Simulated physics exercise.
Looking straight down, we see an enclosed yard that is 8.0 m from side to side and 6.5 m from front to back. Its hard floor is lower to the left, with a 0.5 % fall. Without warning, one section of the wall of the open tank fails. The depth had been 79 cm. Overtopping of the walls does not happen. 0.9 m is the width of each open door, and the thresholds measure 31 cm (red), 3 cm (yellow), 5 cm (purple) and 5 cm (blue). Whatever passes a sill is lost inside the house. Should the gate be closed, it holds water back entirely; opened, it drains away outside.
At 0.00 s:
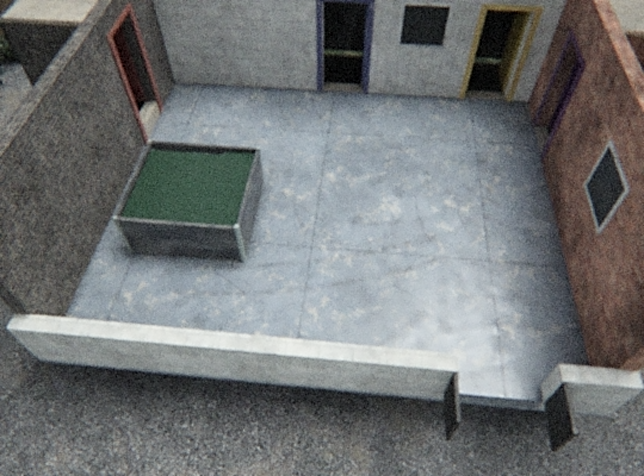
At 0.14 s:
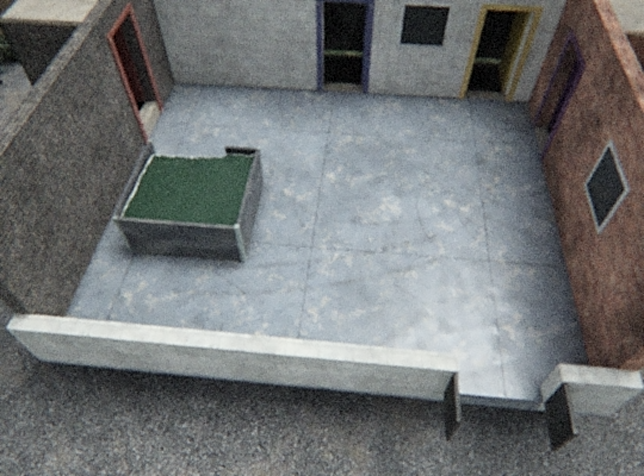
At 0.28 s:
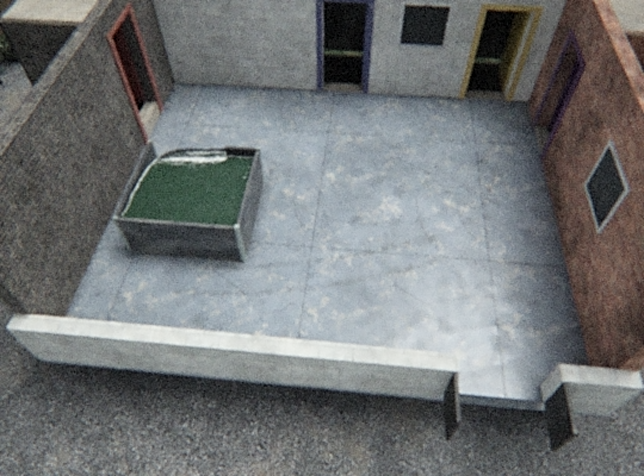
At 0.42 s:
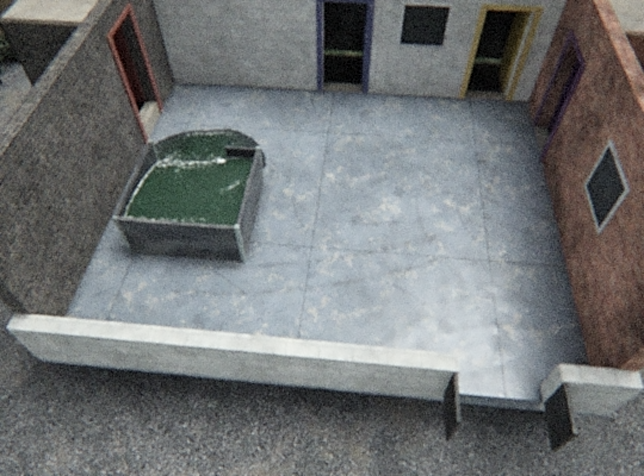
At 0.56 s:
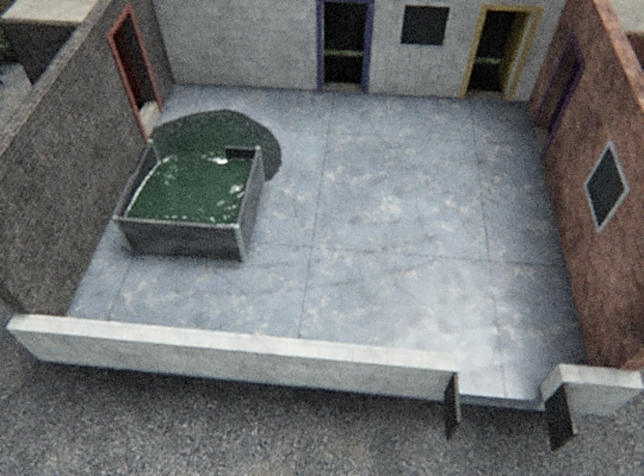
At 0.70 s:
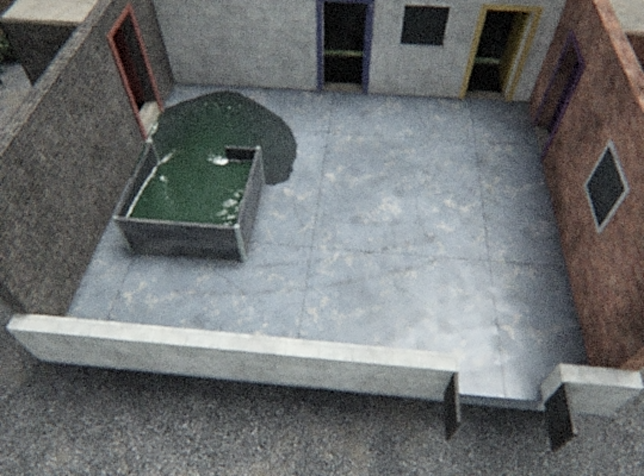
The clip opens on a still, full tank of green water at the left of a walled, grey-floored yard. A gap appears in the tank's far side and water pours out, white streaks crossing the surface inside, before a dark, rounded sheet spreads over the floor behind it, widening backward and rightward.
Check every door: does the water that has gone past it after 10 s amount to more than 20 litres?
One by one: Red door: The inflow ends up lower than the cap; yellow door: The inflow ends up higher than the cap; purple door: The inflow ends up higher than the cap; blue door: The inflow ends up higher than the cap.
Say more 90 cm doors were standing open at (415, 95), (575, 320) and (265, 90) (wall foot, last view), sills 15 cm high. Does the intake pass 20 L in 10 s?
Check each in turn: The first fails, the second fails, the third succeeds.
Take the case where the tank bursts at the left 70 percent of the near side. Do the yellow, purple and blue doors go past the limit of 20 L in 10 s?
Compared with the limit, yellow is higher, purple is lower and blue is lower.
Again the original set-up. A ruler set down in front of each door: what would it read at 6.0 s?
In centimetres - red: 14, yellow: 7, purple: 14, blue: 7.
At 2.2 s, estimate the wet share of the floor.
Some 20 per cent of it.
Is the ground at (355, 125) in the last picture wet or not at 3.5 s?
Looks like it's submerged.
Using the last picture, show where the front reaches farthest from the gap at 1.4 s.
About pixel (323, 92).
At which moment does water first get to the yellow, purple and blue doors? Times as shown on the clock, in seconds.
So yellow at 3.0 s, purple at 3.8 s, and blue at 1.6 s.
After 1.4 s water covers 20 % of the floor and is deepest (62 cm) near (173, 88); red door 30 cm at the sill, 0 L in, yellow door not reached, purple door not reached, blue door not reached.
After 2.2 s water covers 20 % of the floor and is deepest (48 cm) near (172, 109); red door 22 cm at the sill, 0 L in, yellow door not reached, purple door not reached, blue door 11 cm at the sill, 4 L in.
After 3.5 s water covers 40 % of the floor and is deepest (24 cm) near (193, 138); red door 22 cm at the sill, 1 L in, yellow door 3 cm at the sill, 0 L in, purple door not reached, blue door 10 cm at the sill, 23 L in.
After 6.0 s water covers 70 % of the floor and is deepest (15 cm) near (540, 153); red door 14 cm at the sill, 1 L in, yellow door 7 cm at the sill, 6 L in, purple door 14 cm at the sill, 80 L in, blue door 7 cm at the sill, 42 L in.
After 10.0 s water covers 95 % of the floor and is deepest (9 cm) near (581, 388); red door 7 cm at the sill, 1 L in, yellow door 8 cm at the sill, 58 L in, purple door 7 cm at the sill, 145 L in, blue door 4 cm at the sill, 47 L in.
